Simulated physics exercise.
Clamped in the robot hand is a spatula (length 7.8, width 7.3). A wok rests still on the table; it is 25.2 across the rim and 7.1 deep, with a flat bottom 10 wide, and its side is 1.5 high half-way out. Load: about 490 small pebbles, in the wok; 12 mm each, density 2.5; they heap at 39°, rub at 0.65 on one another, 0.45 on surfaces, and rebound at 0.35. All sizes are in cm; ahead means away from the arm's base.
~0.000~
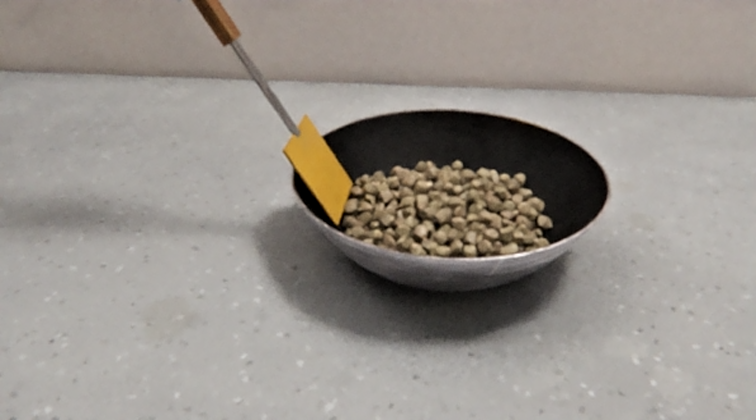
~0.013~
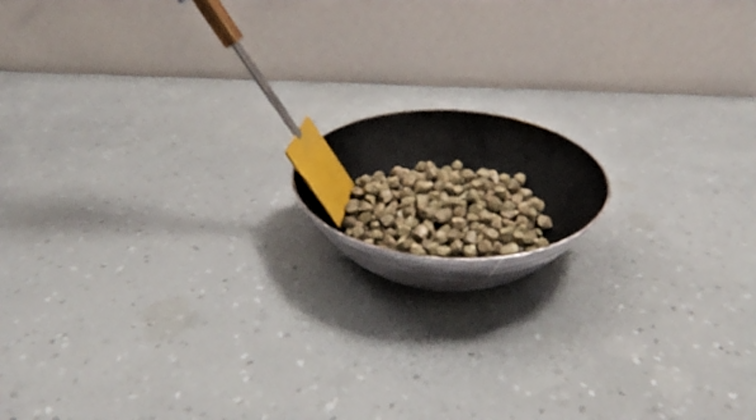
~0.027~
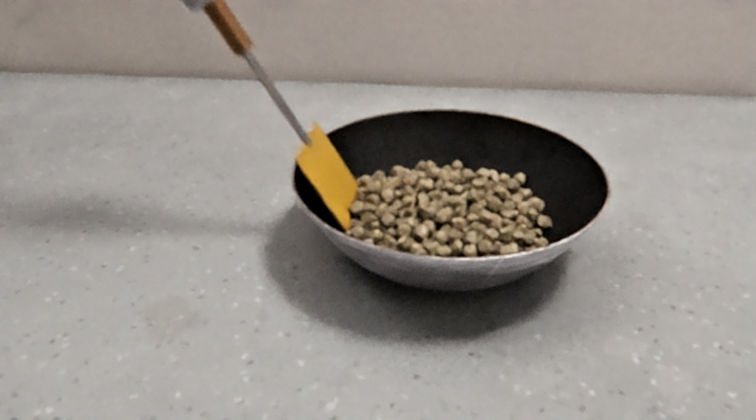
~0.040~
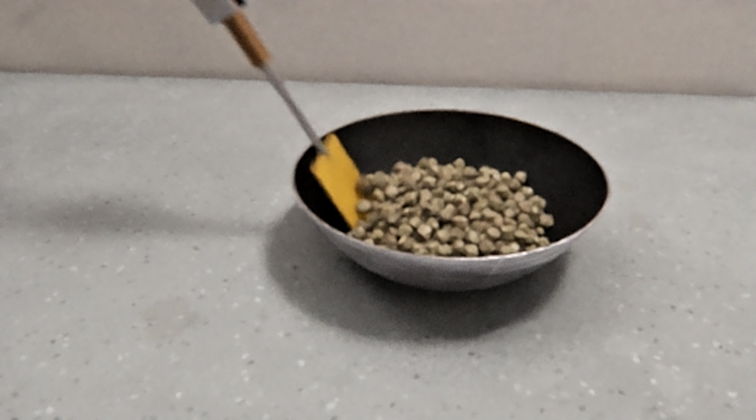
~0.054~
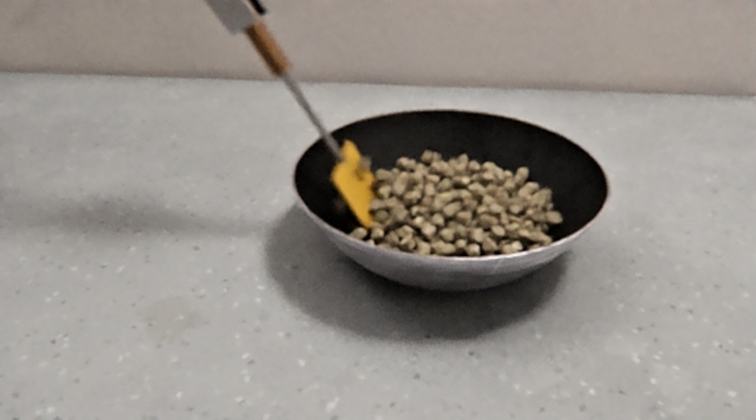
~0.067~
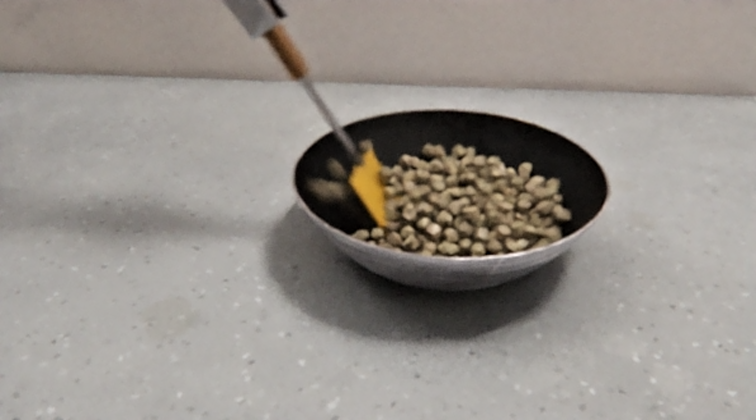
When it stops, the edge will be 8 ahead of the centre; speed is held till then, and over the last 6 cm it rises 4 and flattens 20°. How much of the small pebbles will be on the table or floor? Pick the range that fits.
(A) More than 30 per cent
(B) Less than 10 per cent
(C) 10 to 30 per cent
A, more than 30 per cent.
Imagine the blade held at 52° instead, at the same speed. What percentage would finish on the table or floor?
It would come to roughly 35 percent.
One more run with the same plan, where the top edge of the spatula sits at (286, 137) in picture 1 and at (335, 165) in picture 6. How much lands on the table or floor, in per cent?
35 per cent.
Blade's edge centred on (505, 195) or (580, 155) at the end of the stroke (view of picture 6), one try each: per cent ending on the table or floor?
Respectively some 15 and 50 percent end on the table or floor.
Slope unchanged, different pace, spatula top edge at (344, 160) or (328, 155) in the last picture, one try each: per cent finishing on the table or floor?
That comes to about 30 and about 25 percent, in that order.
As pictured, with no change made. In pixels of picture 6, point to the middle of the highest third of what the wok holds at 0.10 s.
Roughly pixel (500, 197).
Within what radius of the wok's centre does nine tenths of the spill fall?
40 cm.
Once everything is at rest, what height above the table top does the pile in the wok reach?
Height at the end: Around 7.0 cm.
By 0.10 s, sloping 60°, highest piece 14 above the table; 483 in the wok, 4 on the blade or in flight.
By 0.13 s, sloping 54°, highest piece 23 above the table; 480 in the wok, 7 on the blade or in flight.
By 0.35 s, sloping 40°, highest piece 56 above the table; 301 in the wok, 34 on the table or floor, 152 on the blade or in flight.
By 1.40 s, sloping 40°, highest piece 8 above the table; 301 in the wok, 186 on the table or floor.
Final count, 301 in the wok, 186 on the table or floor. That is 38 % on the table or floor.
